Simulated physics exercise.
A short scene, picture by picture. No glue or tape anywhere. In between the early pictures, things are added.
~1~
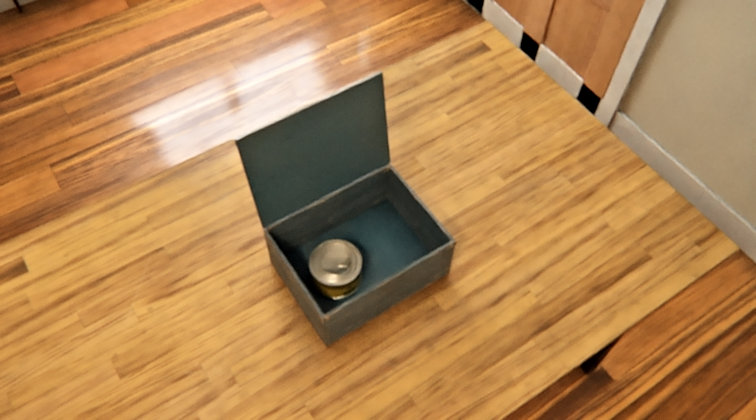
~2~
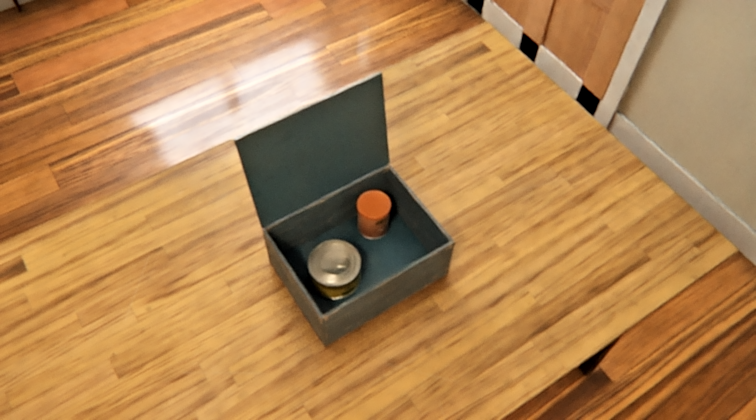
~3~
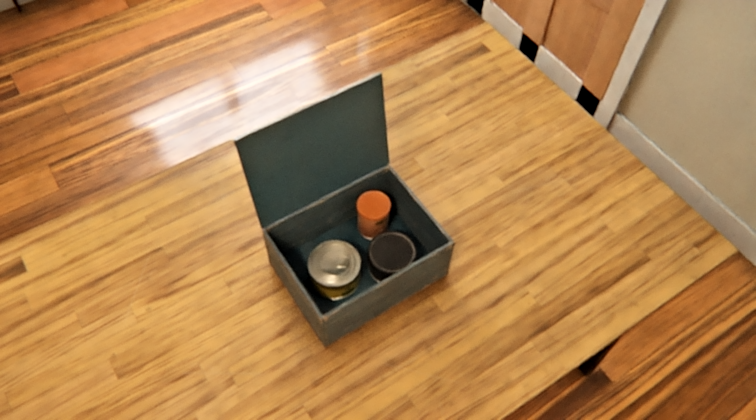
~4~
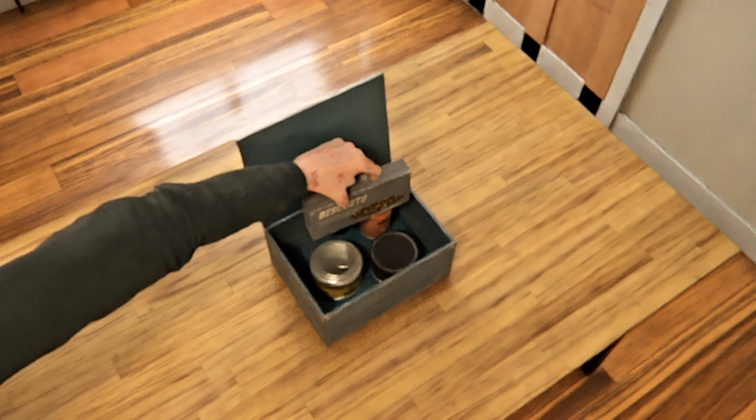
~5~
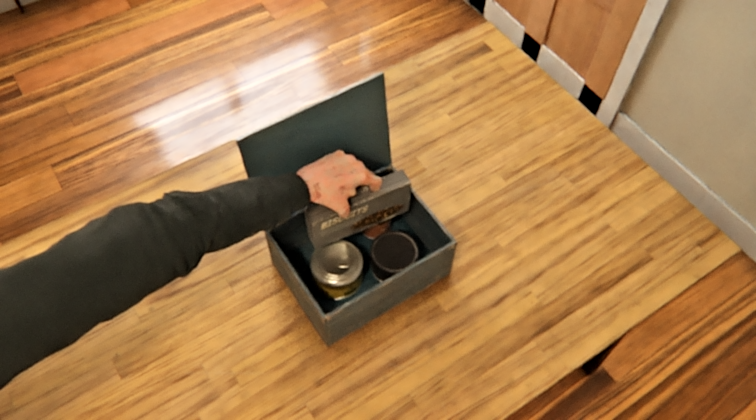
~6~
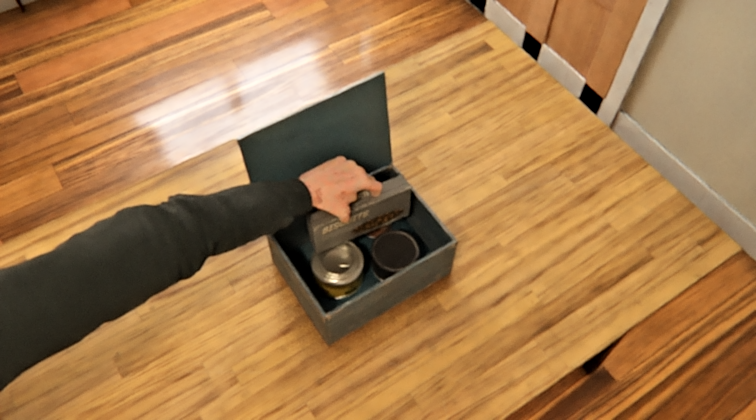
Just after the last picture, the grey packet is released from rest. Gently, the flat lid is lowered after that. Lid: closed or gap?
The box is going to be capped.
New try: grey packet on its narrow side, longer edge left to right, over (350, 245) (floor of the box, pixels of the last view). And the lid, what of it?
Once it's packed that way, the lid settles all the way.
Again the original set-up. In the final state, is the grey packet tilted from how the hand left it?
The grey packet ends up leaning.
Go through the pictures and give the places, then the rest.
In the first frame, the last thing is not in view yet.
In the second frame, the last thing is not in view yet.
In the third frame, the last thing is not in view yet; yellow tub (335, 270).
The fourth frame shows still above its spot; grey packet (358, 199).
The fifth frame shows still above its spot; grey packet (359, 210); black tub (394, 259).
The sixth frame shows put in, still held; grey packet (360, 214); yellow tub (338, 269).
Then, 0.90 s later than the last frame, lid starting down; grey packet on its side near (378, 260).
Then, 1.60 s later than the last frame, lid 58° above the rim; grey packet on its side near (378, 260).
Then, 1.90 s later than the last frame, lid 19° above the rim; grey packet on its side near (378, 260).
When it is over, lid shut; lying over in the box, grey packet; the other 3 as before. End places, in pixels of the last picture, grey packet near (378, 260).
